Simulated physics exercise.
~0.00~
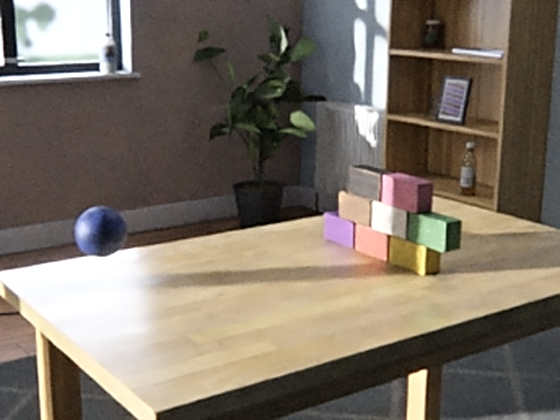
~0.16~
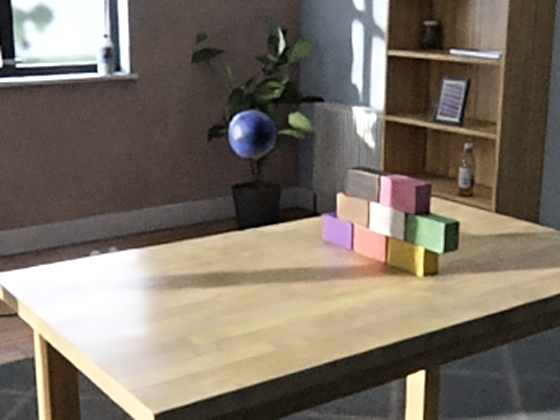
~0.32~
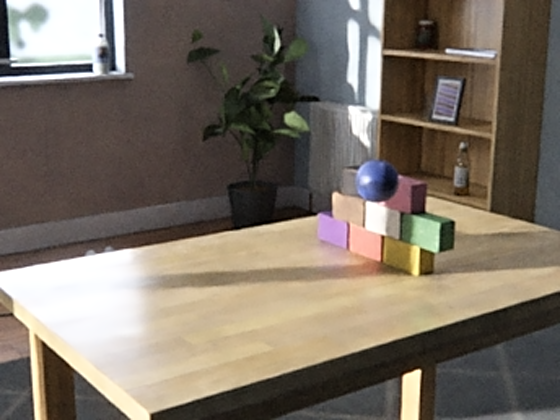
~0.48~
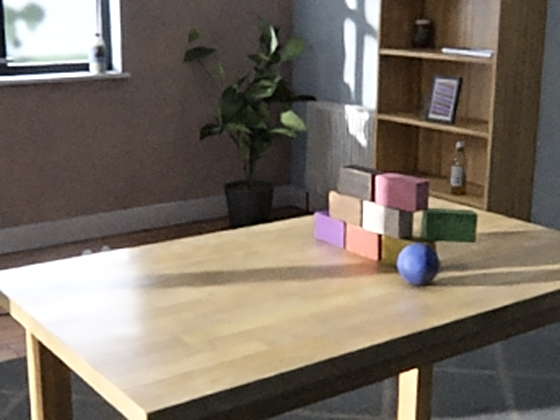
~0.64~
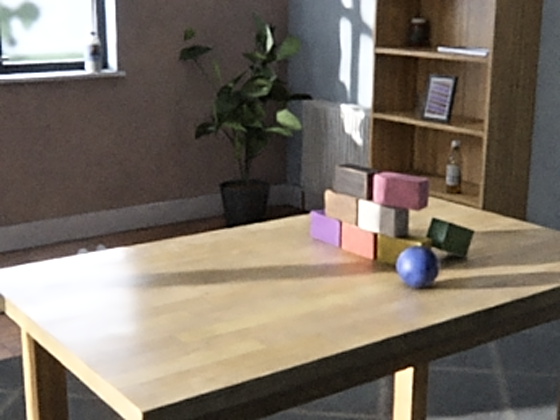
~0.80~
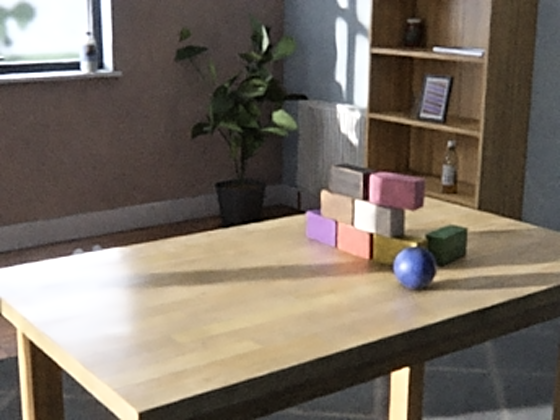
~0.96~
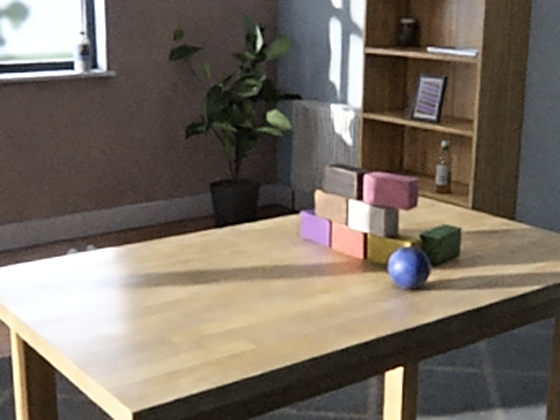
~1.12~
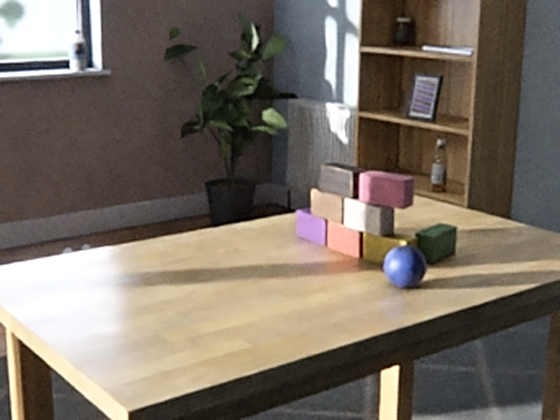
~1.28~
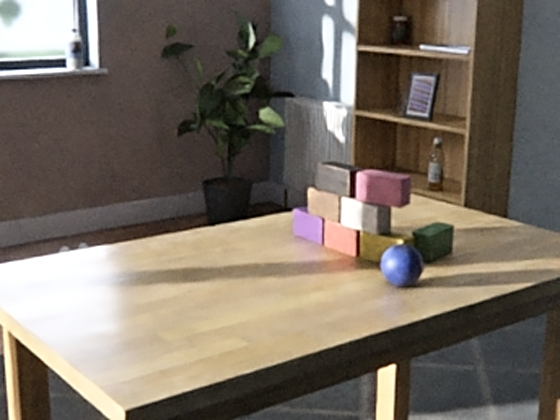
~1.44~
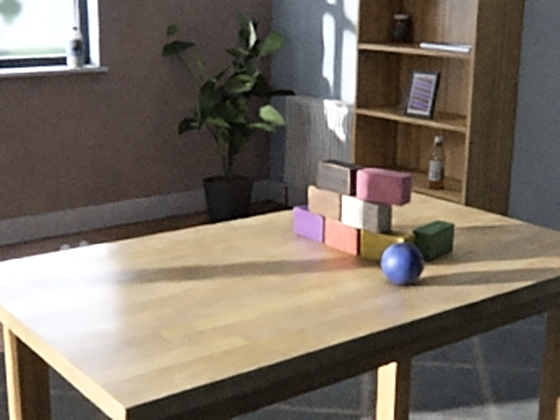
A blue ball flies rightward over a wooden table and strikes a small stack of colored blocks, knocking the green block off its perch onto the tabletop. The ball comes to rest in front of the stack, beside the upright green block, while the other blocks remain stacked.
